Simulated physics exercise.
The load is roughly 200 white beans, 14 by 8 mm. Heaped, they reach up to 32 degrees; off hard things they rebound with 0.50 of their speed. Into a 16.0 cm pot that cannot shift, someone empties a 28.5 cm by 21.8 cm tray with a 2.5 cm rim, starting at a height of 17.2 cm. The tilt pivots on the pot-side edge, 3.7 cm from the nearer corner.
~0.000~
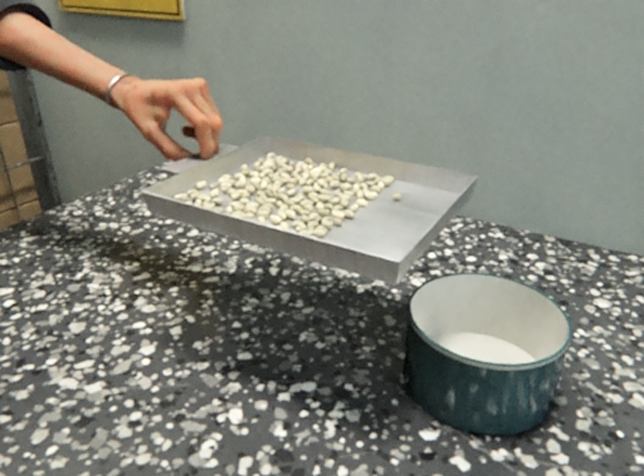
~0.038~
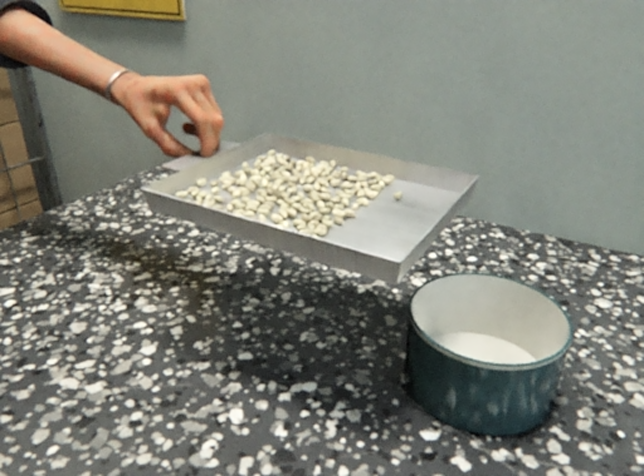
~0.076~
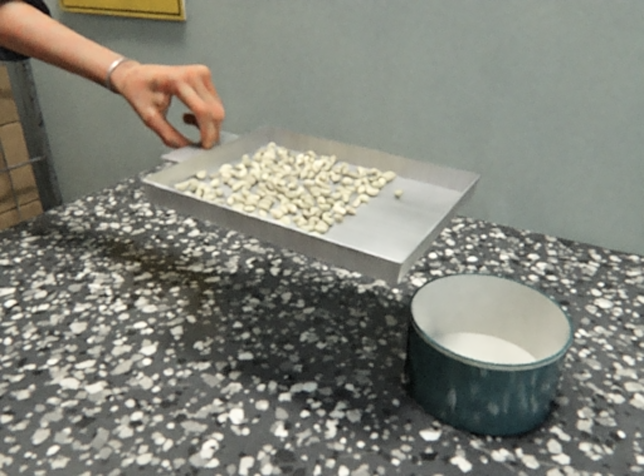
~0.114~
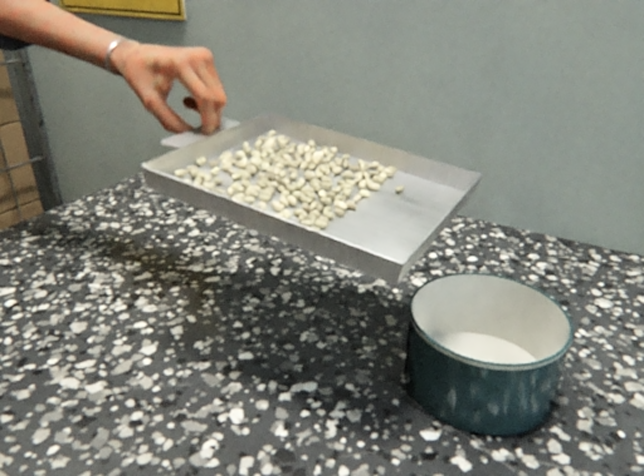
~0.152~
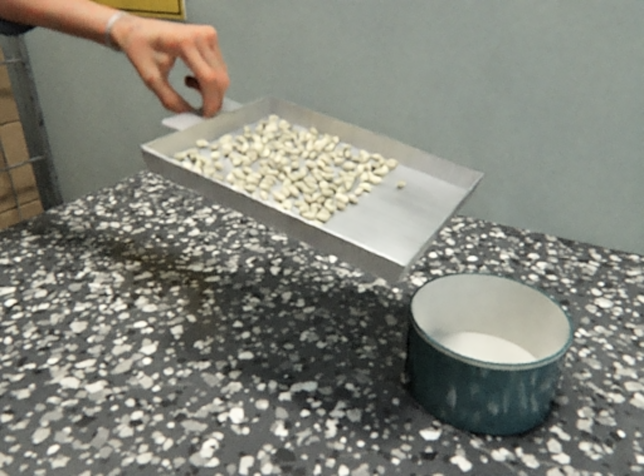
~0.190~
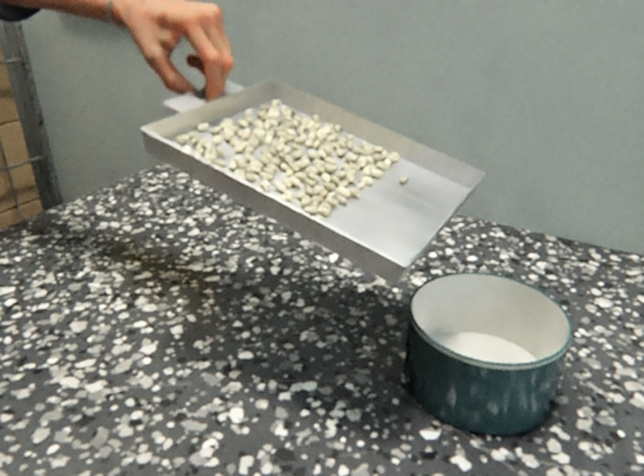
On a black, grey and white speckled countertop against a grey-green wall, the view looks slightly down from the front and stays still. A hand with a bracelet grips the left end of a shallow silver tray of white beans, above and left of a dark green pot with a white inside. The hand raises that end, gently then faster, tilting the tray down toward the right, while the beans stay clustered.
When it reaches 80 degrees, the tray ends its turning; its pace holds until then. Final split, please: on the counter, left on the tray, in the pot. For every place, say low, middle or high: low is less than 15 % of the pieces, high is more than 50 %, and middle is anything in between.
Here is the split: Counter: Middle; tray: Middle; pot: Middle.
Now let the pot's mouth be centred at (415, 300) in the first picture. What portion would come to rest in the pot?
The share would be some 5 per cent.
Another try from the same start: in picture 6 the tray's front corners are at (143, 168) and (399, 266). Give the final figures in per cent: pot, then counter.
You'd end with pot at 0 and counter at 90.
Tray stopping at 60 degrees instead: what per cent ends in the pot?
Estimate: Roughly 20 percent.
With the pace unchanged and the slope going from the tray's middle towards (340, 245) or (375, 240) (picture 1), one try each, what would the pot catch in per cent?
That would be close to 0 per cent, then close to 5 per cent.
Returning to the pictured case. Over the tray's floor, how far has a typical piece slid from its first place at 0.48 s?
About 5 cm.
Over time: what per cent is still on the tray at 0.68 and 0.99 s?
First 95, then 40.
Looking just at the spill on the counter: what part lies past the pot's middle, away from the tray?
90 %.
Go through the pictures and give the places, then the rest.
Tray tilt 0 degrees, front corners at (147, 190) and (397, 258); middle of the pieces at (292, 193); pot at (487, 313), in the first picture.
Tray tilt 1 degrees, front corners at (147, 188) and (398, 258); middle of the pieces at (293, 191), in the second picture.
Tray tilt 3 degrees, front corners at (147, 179) and (399, 259); middle of the pieces at (293, 186), in the third picture.
Tray tilt 6 degrees, front corners at (146, 165) and (401, 260), lowest corner right front; middle of the pieces at (294, 177), in the fourth picture.
Tray tilt 10 degrees, front corners at (146, 147) and (402, 261), lowest corner right front; middle of the pieces at (295, 166), in the fifth picture.
Tray tilt 14 degrees, front corners at (147, 129) and (404, 262), lowest corner right front; middle of the pieces at (298, 155); pot at (488, 313). The tray's pace is about 110 degrees a second, in the sixth picture.
Then, at 0.48 s, tilt 47 degrees; the tray holds 100 %, the pot 0 %.
Then, at 0.68 s, tilt 69 degrees; the tray holds 95 %, the pot 0 %.
After 0.99 s, tilt 80 degrees; the tray holds 40 %, the pot 30 %.
In the end, at 2.1 s, counter 35 %, tray 35 %, pot 30 %.
